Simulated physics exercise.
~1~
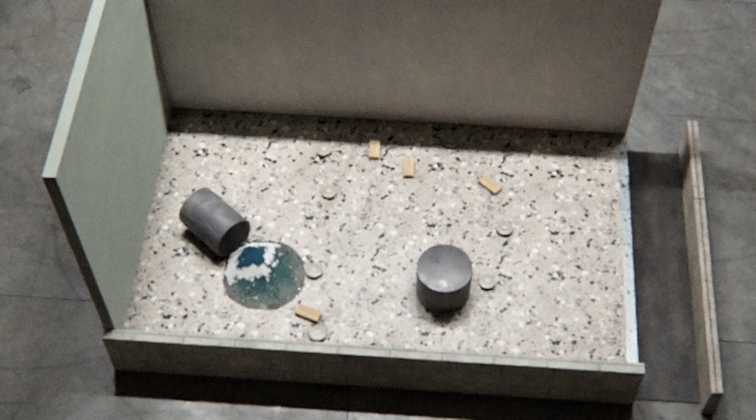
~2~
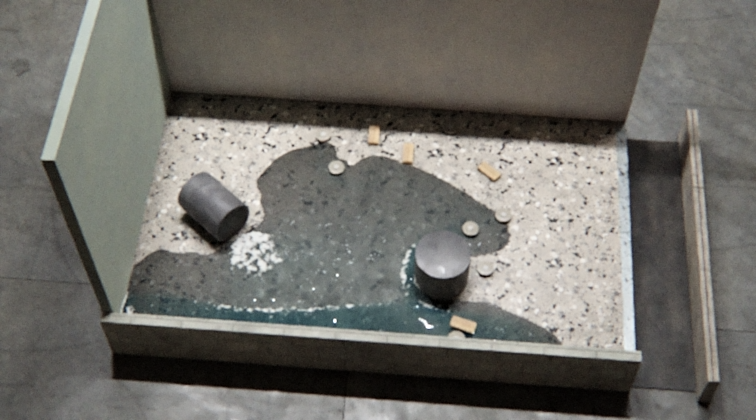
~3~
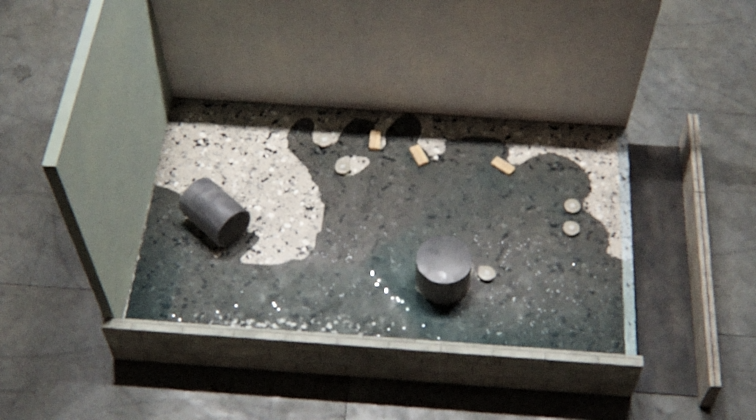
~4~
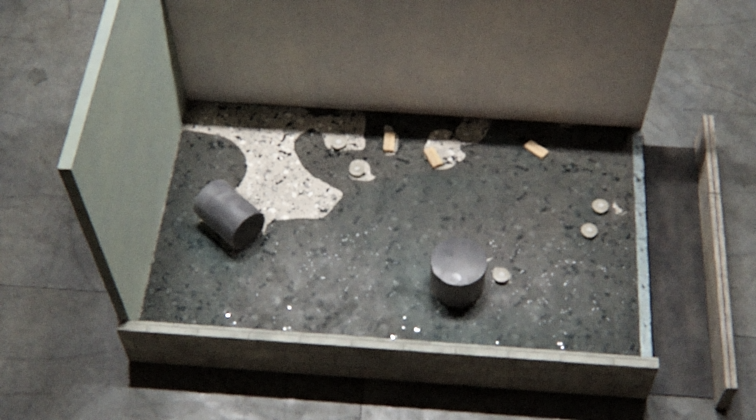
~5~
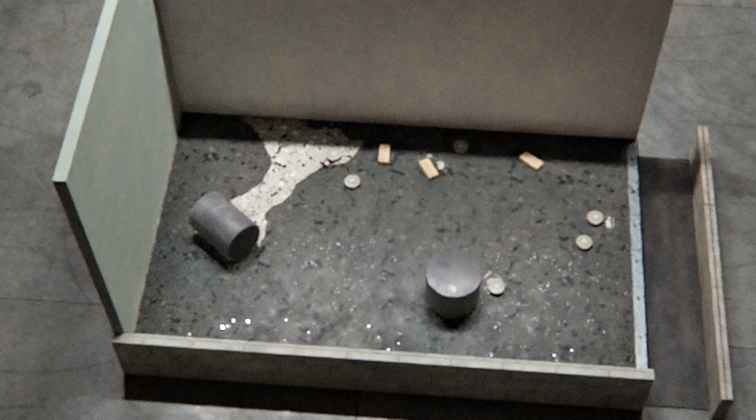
At the start, a round pool of teal water with white froth sits near the left of two grey cylinders on a speckled, walled floor dotted with small wooden blocks and pale round lids. The water spreads in a dark sheet along the front wall and around the right cylinder, carrying a block and some lids rightward. It then reaches the right side, where two lids drift further over, while the block near the front disappears from view. The dry area shrinks toward the back left. Finally, only a narrow pale patch remains uncovered, the cylinders still stand in place, and the visible pieces have settled.
